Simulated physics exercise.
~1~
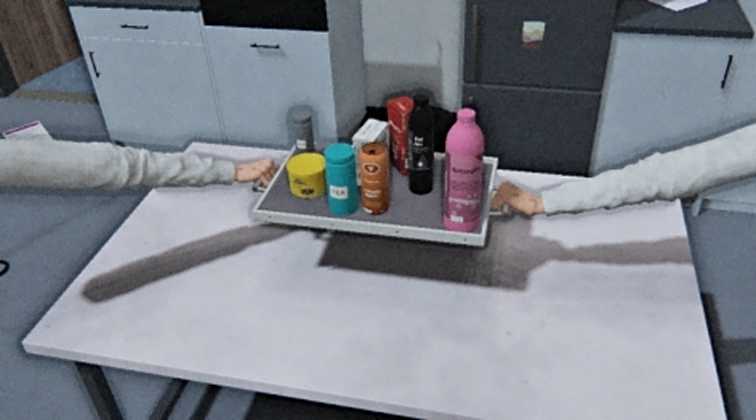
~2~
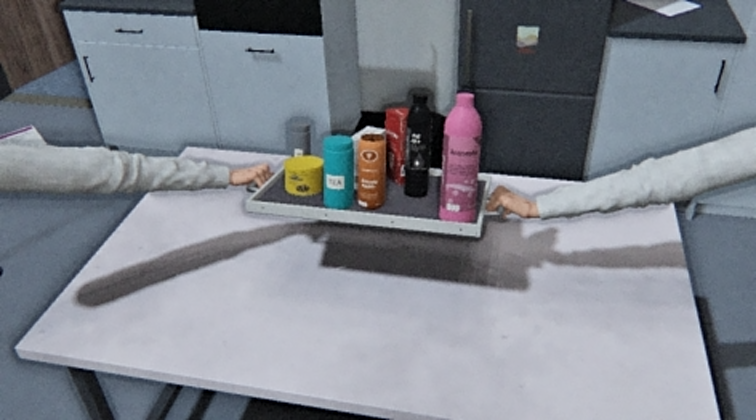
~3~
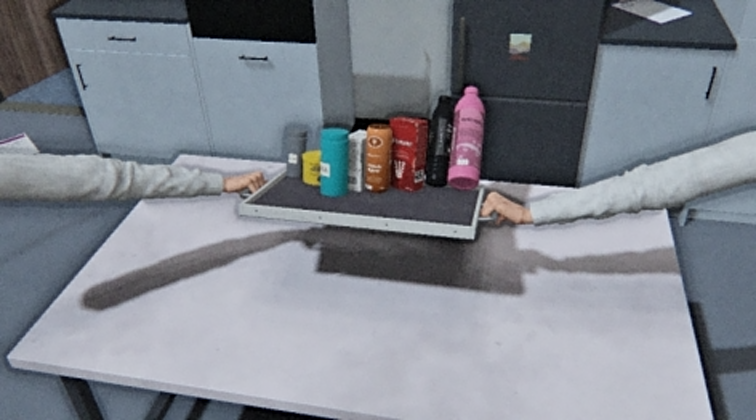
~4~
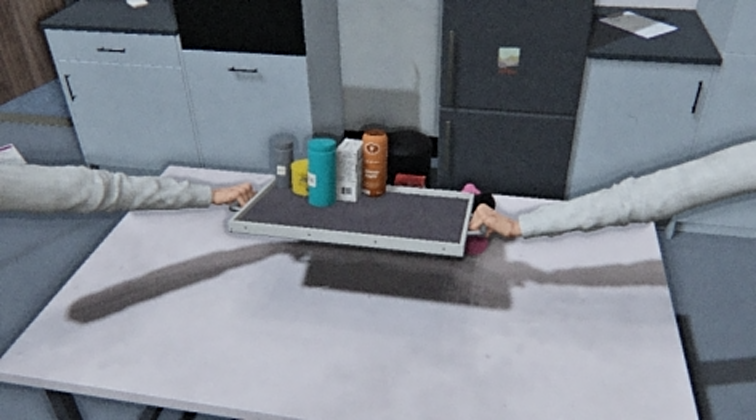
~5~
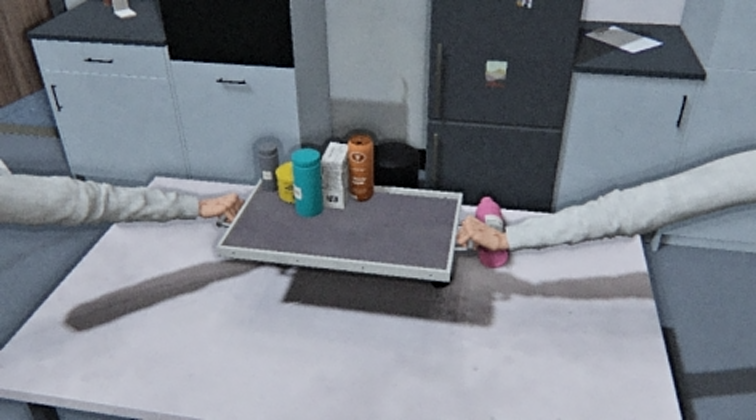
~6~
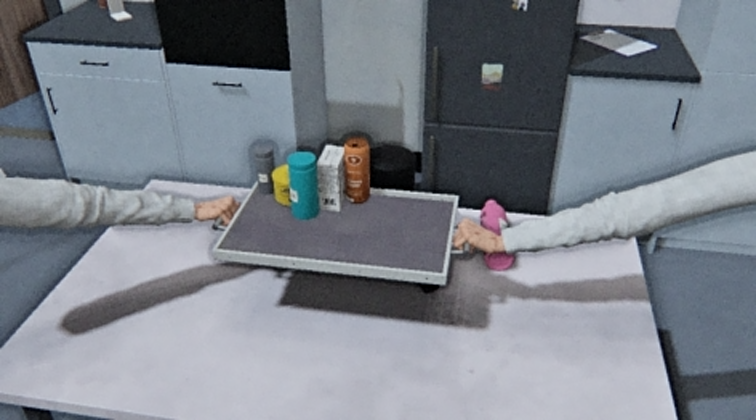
At first, two hands hold a rimmed tray of colourful bottles and containers above a pale table in a kitchen. The hands tip the tray towards its far side, and the items begin to lean and slide away. The pink bottle topples at the far edge, then it and the black bottle go over, followed by the red container. The tray is levelled again with the turquoise jar, orange can, white packet, yellow tub and grey shaker still standing towards its far left. At the end, the pink bottle lies on the table beside the right hand.
